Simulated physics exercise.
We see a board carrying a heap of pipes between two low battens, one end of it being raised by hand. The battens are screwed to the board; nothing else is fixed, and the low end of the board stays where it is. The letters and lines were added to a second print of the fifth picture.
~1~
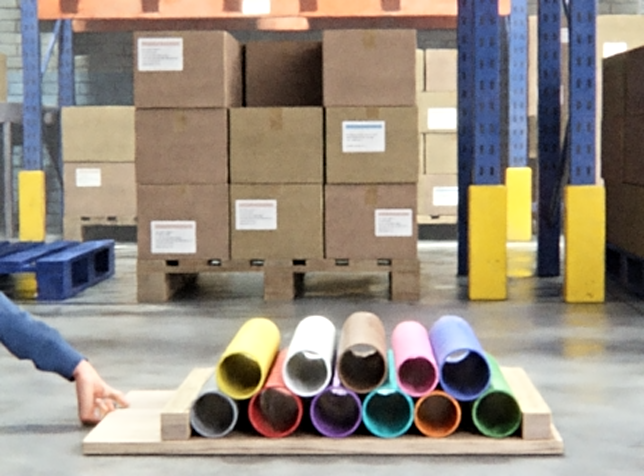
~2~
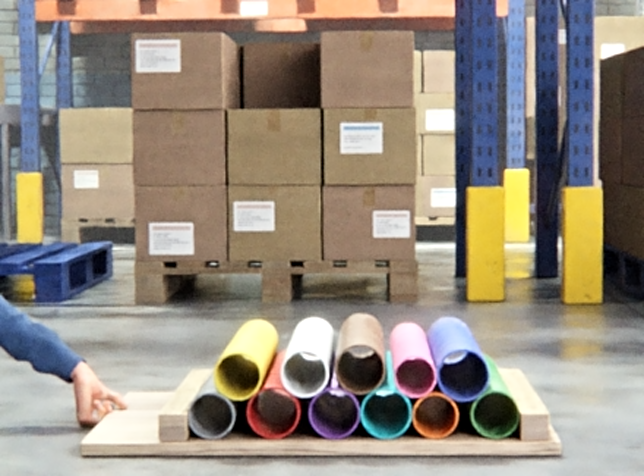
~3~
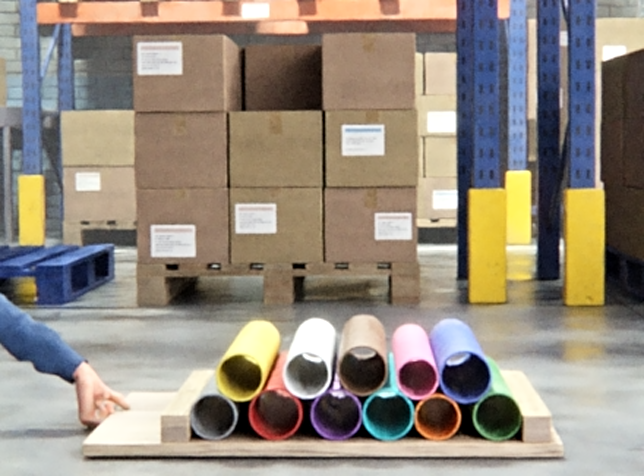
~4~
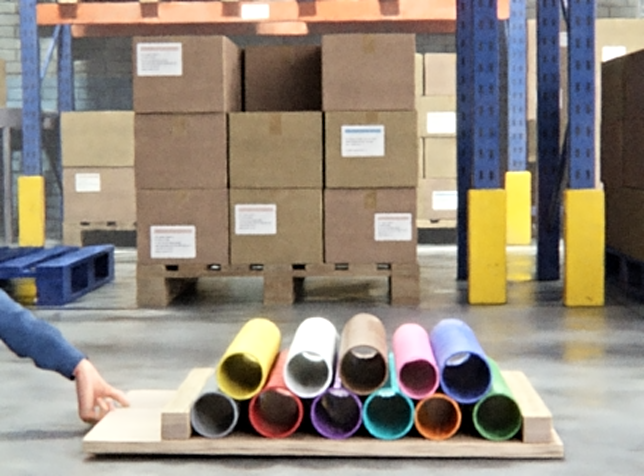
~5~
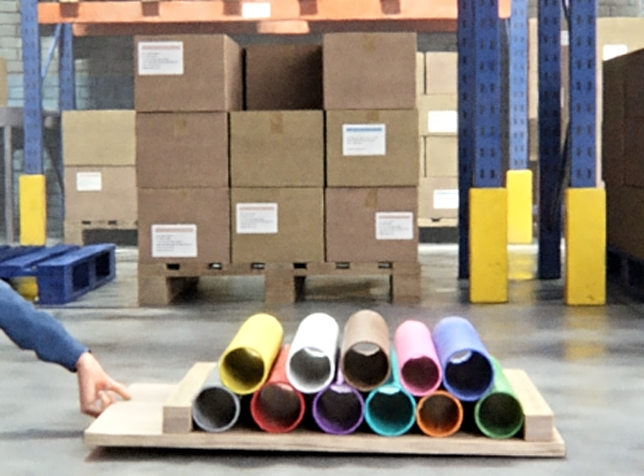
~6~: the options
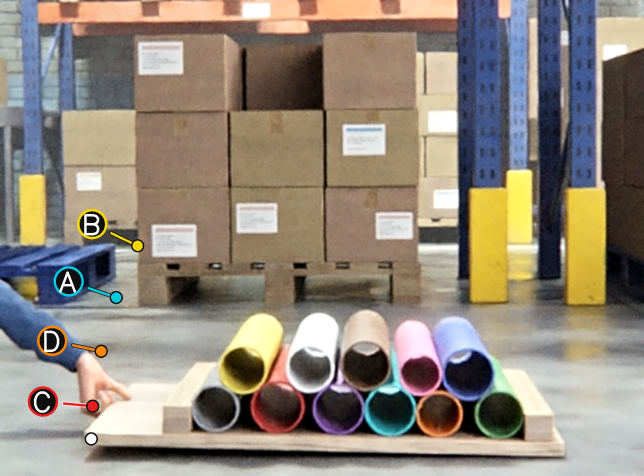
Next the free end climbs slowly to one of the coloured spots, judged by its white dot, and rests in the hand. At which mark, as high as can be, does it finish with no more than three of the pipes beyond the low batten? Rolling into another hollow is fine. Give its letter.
Up to B.
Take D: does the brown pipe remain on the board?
The brown pipe: Yes.
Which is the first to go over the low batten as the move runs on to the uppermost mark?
First is the blue one.
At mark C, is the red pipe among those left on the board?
Yes.
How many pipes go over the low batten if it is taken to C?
It comes to none.
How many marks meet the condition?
Four of them.
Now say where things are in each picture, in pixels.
The first frame shows red pipe (275, 411); purple pipe (336, 411); turquoise pipe (388, 412).
The second frame shows turquoise pipe (386, 413); orange pipe (435, 415).
The third frame shows board (326, 410); grey pipe (213, 416); red pipe (275, 414); pink pipe (417, 378).
The fourth frame shows board (326, 408); grey pipe (214, 414); red pipe (276, 412); orange pipe (437, 417).
The fifth frame shows board (328, 404); grey pipe (215, 408); red pipe (277, 407).
On the marked copy, A at (116, 297); B at (138, 246); C at (93, 406); D at (101, 351); the white dot at (91, 439).
With B. Early on, board at 17°.
Further on, board at 26°.
At the end, board at 26°, two over the low batten (blue, pink).
As for the rest, A none over the low batten; C none over the low batten; D none over the low batten.
